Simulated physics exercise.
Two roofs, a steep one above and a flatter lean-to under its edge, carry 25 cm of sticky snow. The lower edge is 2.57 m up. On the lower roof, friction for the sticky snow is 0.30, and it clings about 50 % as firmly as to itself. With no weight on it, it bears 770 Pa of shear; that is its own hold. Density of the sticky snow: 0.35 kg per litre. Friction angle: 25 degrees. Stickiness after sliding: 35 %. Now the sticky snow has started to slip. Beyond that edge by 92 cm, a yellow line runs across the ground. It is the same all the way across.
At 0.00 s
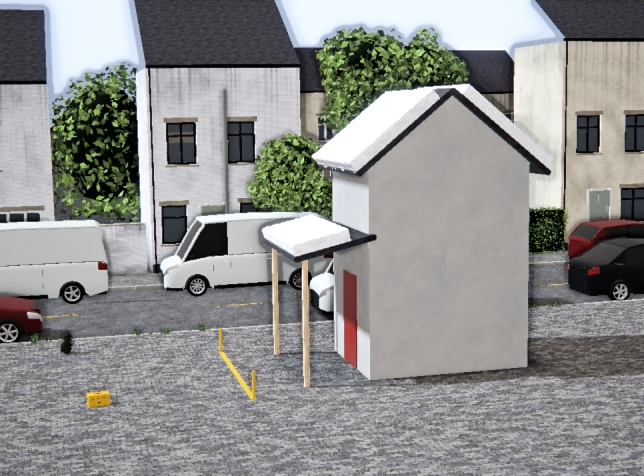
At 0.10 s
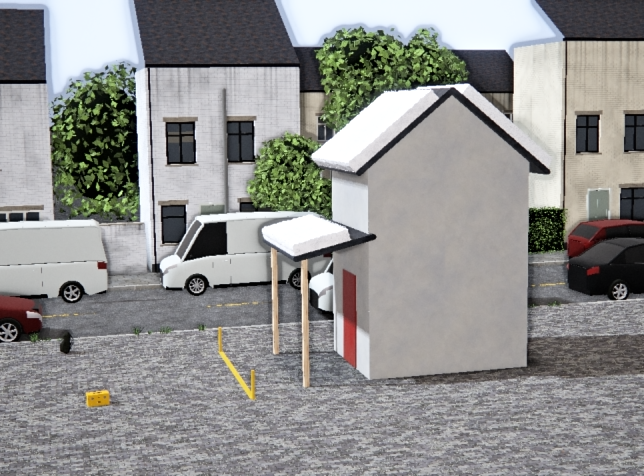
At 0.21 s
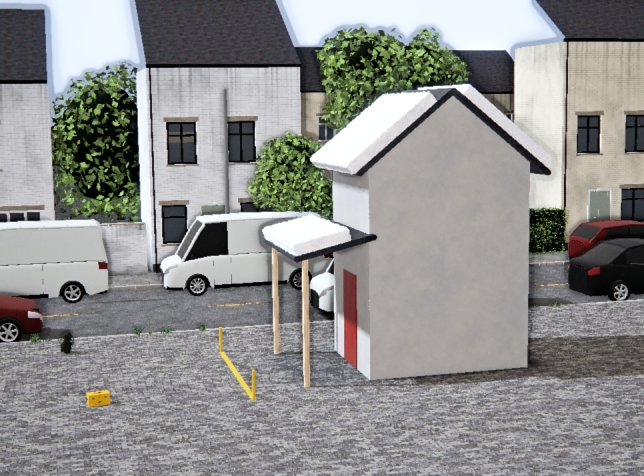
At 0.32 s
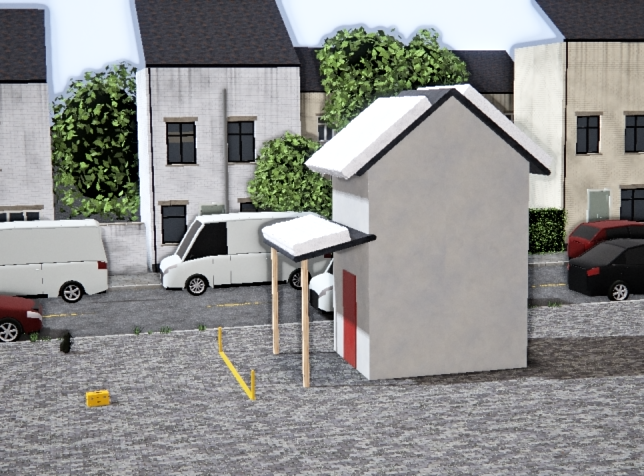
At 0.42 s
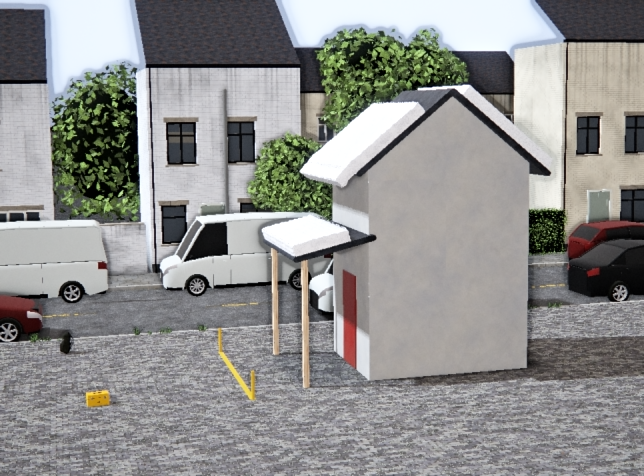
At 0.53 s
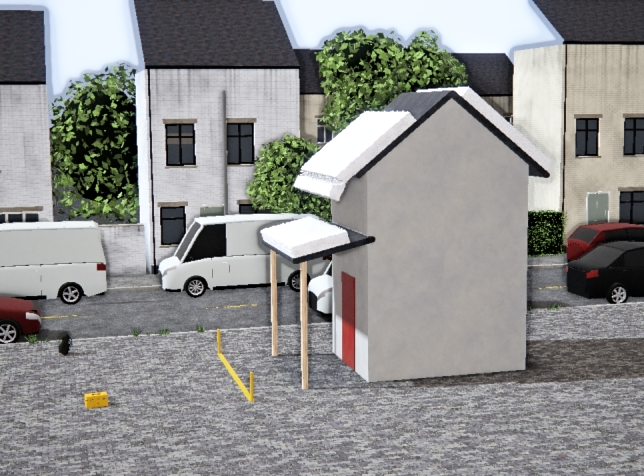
Thick white snow slides slowly down the steep left roof slope and begins to crack.
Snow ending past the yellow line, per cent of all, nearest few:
64 %.
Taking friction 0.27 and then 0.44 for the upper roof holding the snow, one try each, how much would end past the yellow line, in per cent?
I'd expect around 60 percent, then around 55 percent.
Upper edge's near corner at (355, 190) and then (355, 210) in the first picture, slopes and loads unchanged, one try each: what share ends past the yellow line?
Roughly 60 per cent first and 40 per cent second.
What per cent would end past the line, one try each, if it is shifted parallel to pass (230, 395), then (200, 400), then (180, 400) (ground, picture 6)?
One by one: 55 in a hundred, 40 in a hundred, 35 in a hundred.
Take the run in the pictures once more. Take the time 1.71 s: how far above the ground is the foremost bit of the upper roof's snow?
0.0 m or thereabouts.
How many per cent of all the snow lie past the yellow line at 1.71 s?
Close to 60 per cent.
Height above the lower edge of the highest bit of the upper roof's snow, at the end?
Height above lower edge: Approx. 0.5 m.
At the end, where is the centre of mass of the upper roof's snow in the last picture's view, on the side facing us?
The middle is near (187, 376) in that view.
After 1.07 s, none is below the lower edge and 0 % is past the line.
After 1.71 s, 69 % is below the lower edge and 62 % is past the line.
After 2.36 s, 70 % is below the lower edge and 64 % is past the line.
After 3.00 s, 70 % is below the lower edge and 64 % is past the line.
After 3.10 s, at the end, 70 % is below the lower edge and 64 % is past the line.
